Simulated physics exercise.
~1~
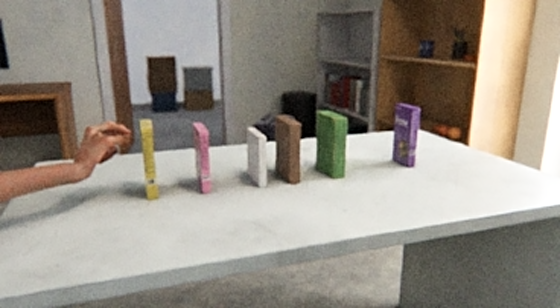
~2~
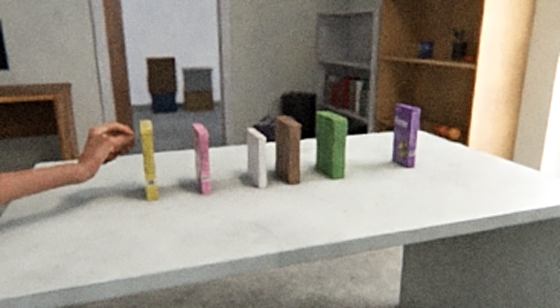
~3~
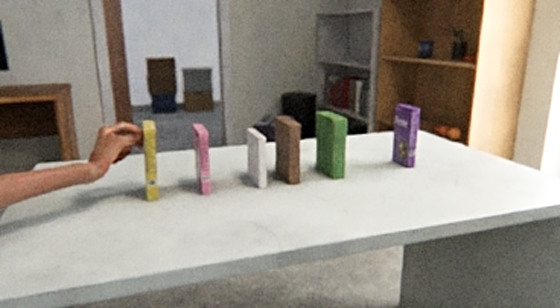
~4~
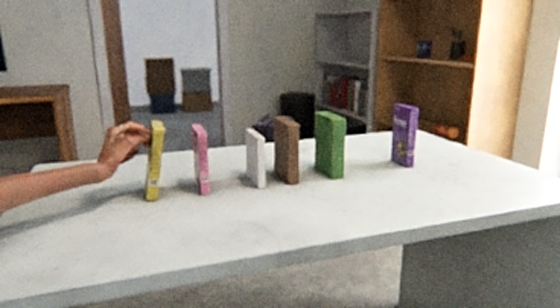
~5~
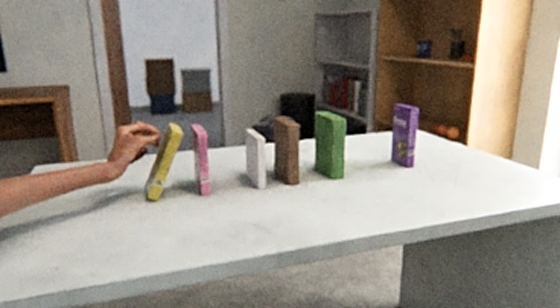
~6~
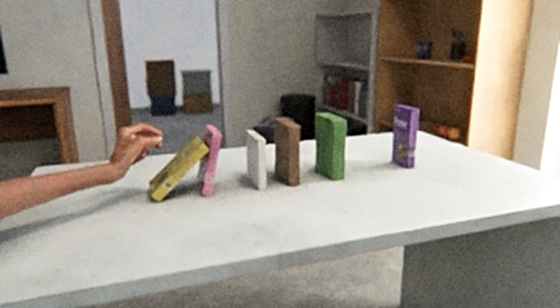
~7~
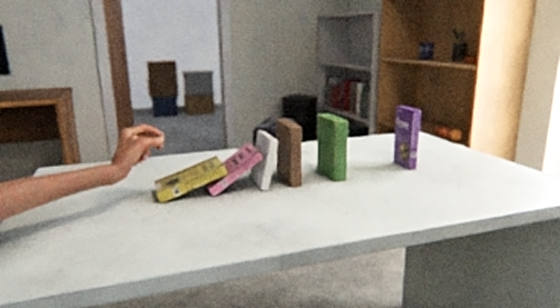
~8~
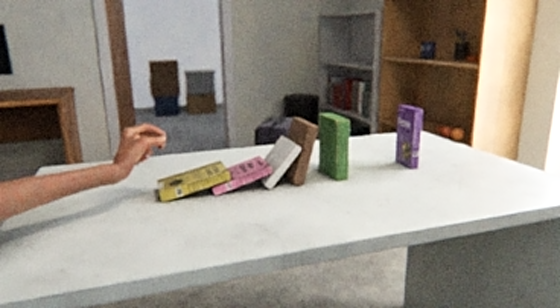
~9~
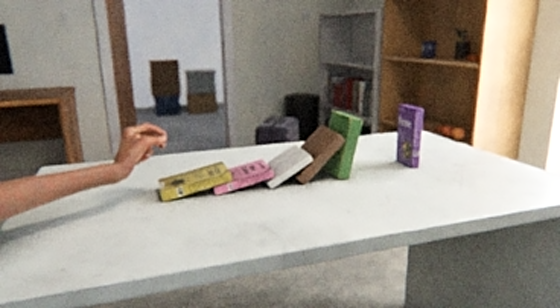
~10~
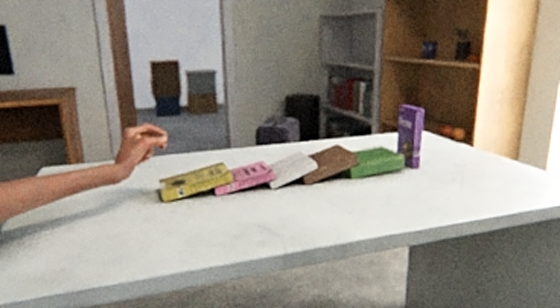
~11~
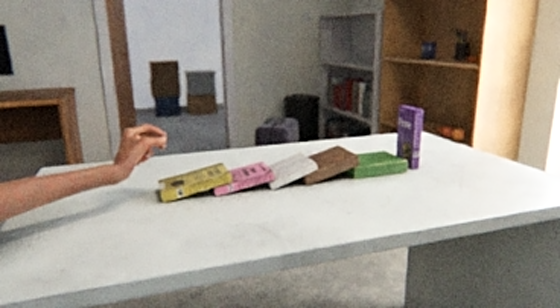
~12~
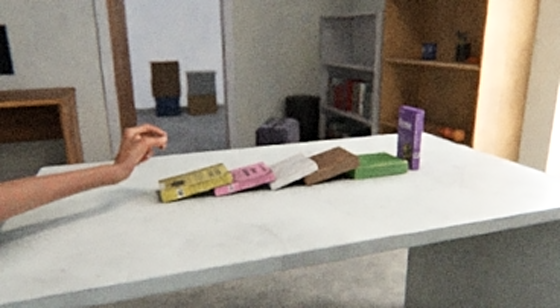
At first, six thin upright boxes and blocks stand in a row on a white table, with a hand beside the yellow one at the left. The fingers nudge the top of the yellow box until it leans right and tips into the pink one. The pink box falls against the white block, which topples into the brown one, and the brown block knocks over the green. The green block drops toward the purple box at the far right. In the end, five lie overlapping in a line, the purple box still stands, and the hand hovers at the left.
